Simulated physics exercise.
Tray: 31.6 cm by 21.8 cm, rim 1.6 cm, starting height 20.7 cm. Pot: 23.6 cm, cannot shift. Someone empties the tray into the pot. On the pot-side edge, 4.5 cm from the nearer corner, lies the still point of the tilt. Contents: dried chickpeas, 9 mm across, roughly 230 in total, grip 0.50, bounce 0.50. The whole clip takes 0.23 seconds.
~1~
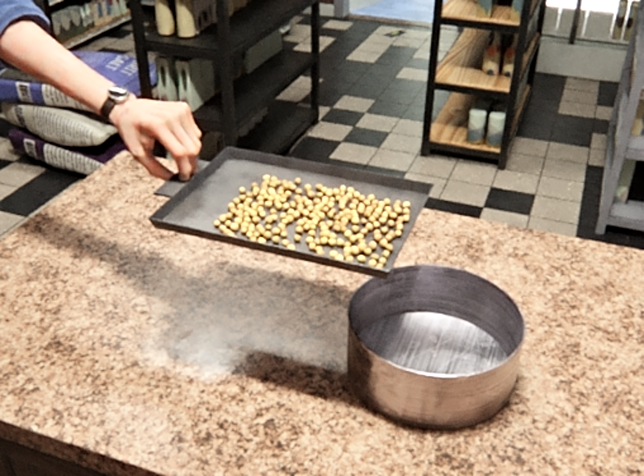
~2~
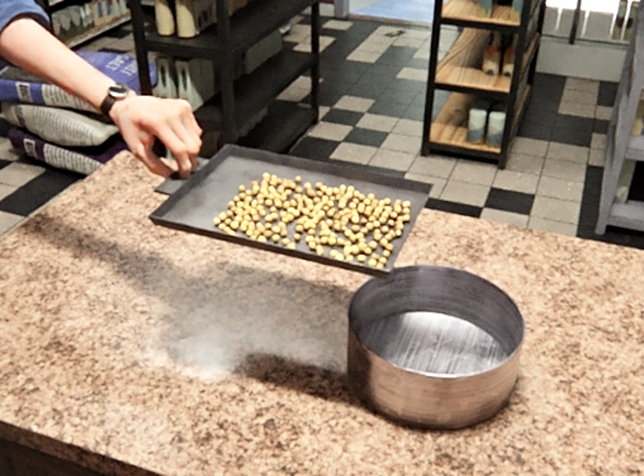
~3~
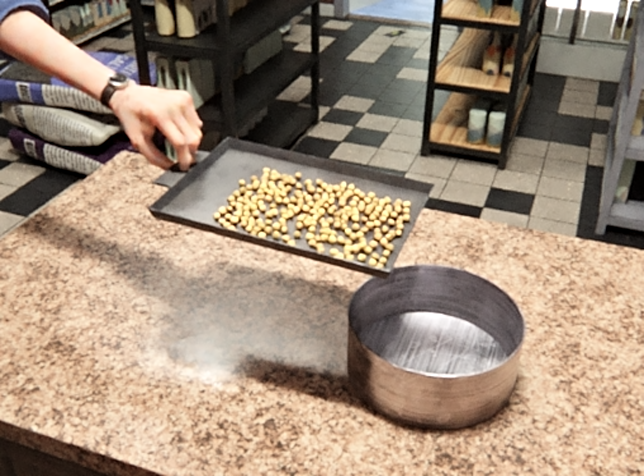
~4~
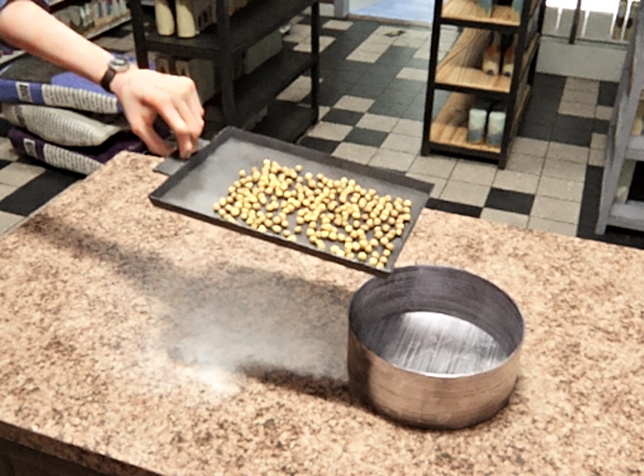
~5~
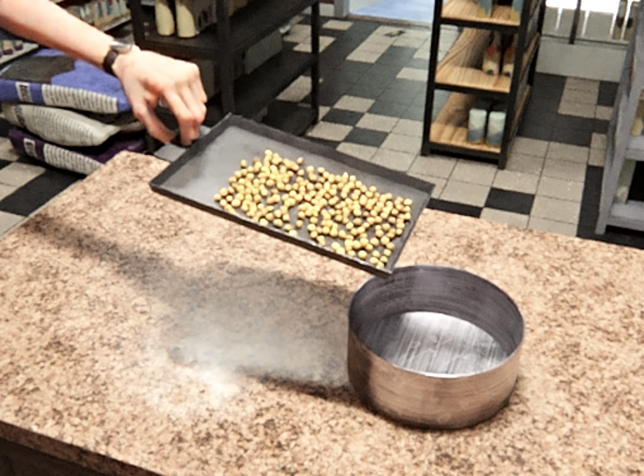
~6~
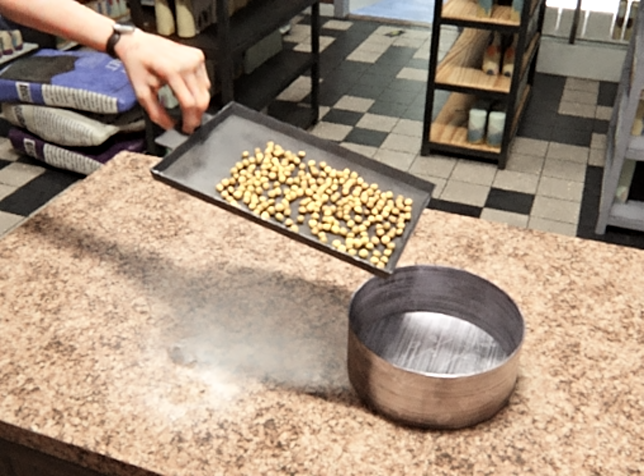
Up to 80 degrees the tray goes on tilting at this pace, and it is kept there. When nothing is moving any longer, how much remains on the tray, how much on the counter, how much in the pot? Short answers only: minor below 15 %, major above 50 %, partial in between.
Tray: Most likely a good portion ends up there; counter: Most likely a tiny share ends up there; pot: Most likely the lion's share ends up there.
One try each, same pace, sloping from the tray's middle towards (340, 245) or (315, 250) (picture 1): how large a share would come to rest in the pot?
I'd put it at about 65 per cent for the first tilt and about 35 per cent for the second.
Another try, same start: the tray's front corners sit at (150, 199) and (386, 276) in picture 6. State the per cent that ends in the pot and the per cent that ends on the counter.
Final per cent - pot 20, counter 70.
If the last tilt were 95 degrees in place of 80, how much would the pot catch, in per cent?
You'd end up with some 95 % in the pot.
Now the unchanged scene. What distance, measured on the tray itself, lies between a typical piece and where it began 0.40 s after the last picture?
Roughly 8 cm.
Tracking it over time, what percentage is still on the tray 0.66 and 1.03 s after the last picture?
In order, near 90 and near 70.
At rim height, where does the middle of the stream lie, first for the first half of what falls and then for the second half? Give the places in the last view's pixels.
(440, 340) or so first, later (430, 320).
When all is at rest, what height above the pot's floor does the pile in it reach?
Close to 1.5 cm up.
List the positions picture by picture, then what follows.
The first picture shows tray tilt 0 degrees, front corners at (153, 217) and (386, 268); middle of the pieces at (313, 216); pot at (436, 314).
The second picture shows tray tilt 1 degrees, front corners at (153, 214) and (386, 268); middle of the pieces at (313, 215).
The third picture shows tray tilt 3 degrees, front corners at (153, 207) and (387, 268); middle of the pieces at (313, 212).
The fourth picture shows tray tilt 6 degrees, front corners at (153, 195) and (388, 268), lowest corner right front; middle of the pieces at (314, 208).
The fifth picture shows tray tilt 10 degrees, front corners at (153, 182) and (388, 269), lowest corner right front; middle of the pieces at (315, 202).
The sixth picture shows tray tilt 13 degrees, front corners at (155, 169) and (389, 269), lowest corner right front; middle of the pieces at (316, 197); pot at (436, 314).
Then, 0.40 s after the last picture, tilt 46 degrees; the tray holds 100 %, the pot 0 %.
Then, 0.66 s after the last picture, tilt 67 degrees; the tray holds 90 %, the pot 0 %.
Then, 1.03 s after the last picture, tilt 80 degrees; the tray holds 70 %, the pot 20 %.
In the end, tray 30 %, counter 5 %, pot 70 %.
